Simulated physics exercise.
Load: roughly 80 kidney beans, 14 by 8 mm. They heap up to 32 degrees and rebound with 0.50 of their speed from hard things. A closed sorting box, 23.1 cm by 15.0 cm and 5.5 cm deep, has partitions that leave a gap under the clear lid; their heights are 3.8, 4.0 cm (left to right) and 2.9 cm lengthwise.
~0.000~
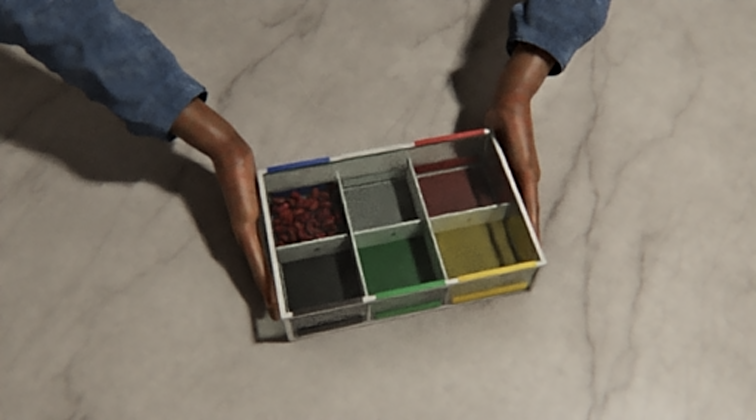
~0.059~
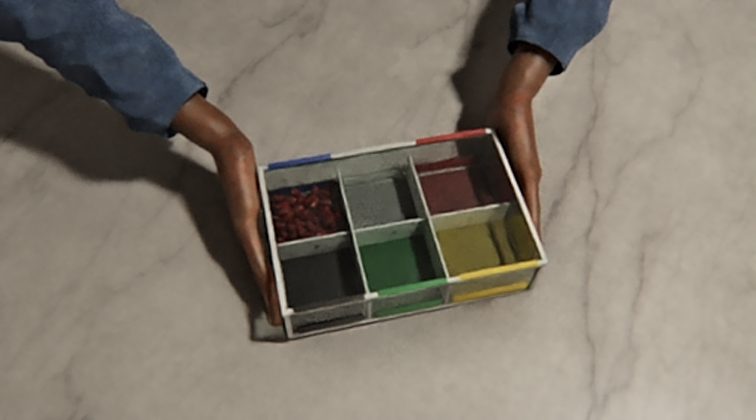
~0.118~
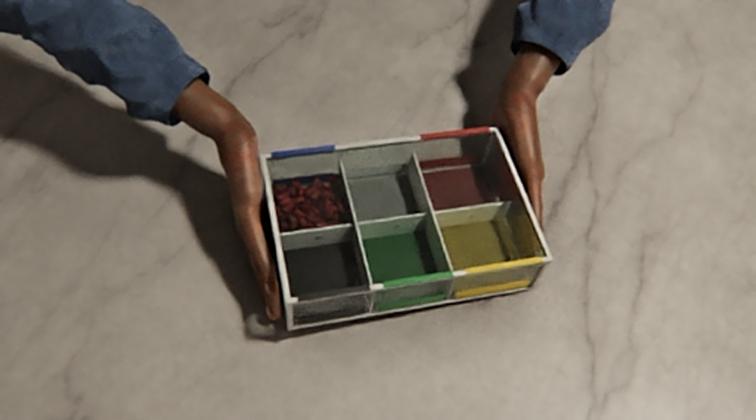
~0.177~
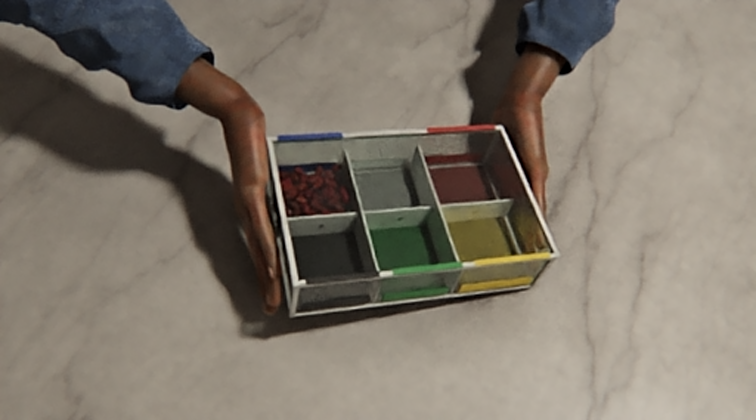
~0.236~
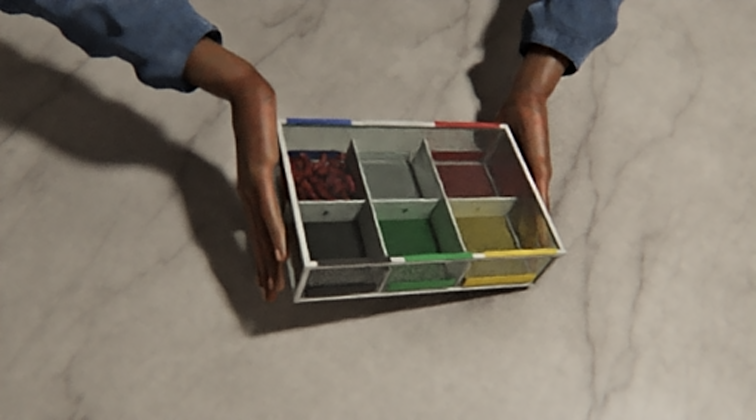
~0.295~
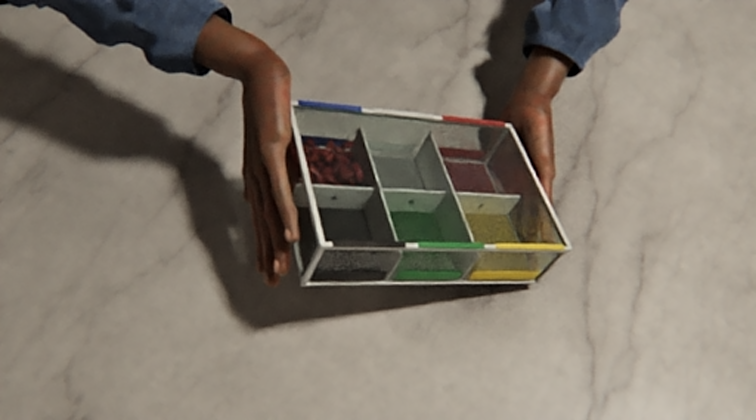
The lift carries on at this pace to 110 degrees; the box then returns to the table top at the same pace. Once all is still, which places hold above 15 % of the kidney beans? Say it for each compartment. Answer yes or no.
Red compartment: Yes; blue compartment: Yes; green compartment: No; yellow compartment: No; white compartment: No; black compartment: No.
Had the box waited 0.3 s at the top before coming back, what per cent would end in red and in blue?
In that case red 35; blue 55.
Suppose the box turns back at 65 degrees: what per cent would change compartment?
About 10 per cent.
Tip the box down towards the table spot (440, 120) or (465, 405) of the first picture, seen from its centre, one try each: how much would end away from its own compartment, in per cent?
About 10 and 100 per cent.
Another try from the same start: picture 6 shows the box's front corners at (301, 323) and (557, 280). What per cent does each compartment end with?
Red 0, blue 0, green 60, yellow 10, white 0, black 30.
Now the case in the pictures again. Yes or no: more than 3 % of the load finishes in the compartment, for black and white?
Black no; white yes.
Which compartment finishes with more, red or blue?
The blue one has more.
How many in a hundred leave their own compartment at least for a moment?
Roughly 45 per cent.
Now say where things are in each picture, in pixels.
In the first frame, box tilt 0 degrees, front corners at (286, 315) and (541, 262); blue 100 %.
In the second frame, box tilt 1 degrees, front corners at (287, 311) and (542, 261).
In the third frame, box tilt 6 degrees, front corners at (290, 299) and (547, 258), lowest corner right back.
In the fourth frame, box tilt 11 degrees, front corners at (298, 282) and (553, 254), lowest corner right back.
In the fifth frame, box tilt 17 degrees, front corners at (309, 264) and (560, 251), lowest corner right back.
In the sixth frame, box tilt 22 degrees, front corners at (324, 243) and (566, 247), lowest corner right back; blue 100 %. The box's pace is about 95 degrees a second.
After 1.31 s, tilt 110 degrees; red 20 %, blue 70 %, white 10 %.
After 1.99 s, tilt 48 degrees; red 35 %, blue 55 %, white 5 %.
Then, at 2.71 s, tilt 0 degrees; red 35 %, blue 55 %, white 10 %.
By 3.2 s all is still; red 35 %, blue 55 %, green 0 %, yellow 0 %, white 10 %, black 0 %.
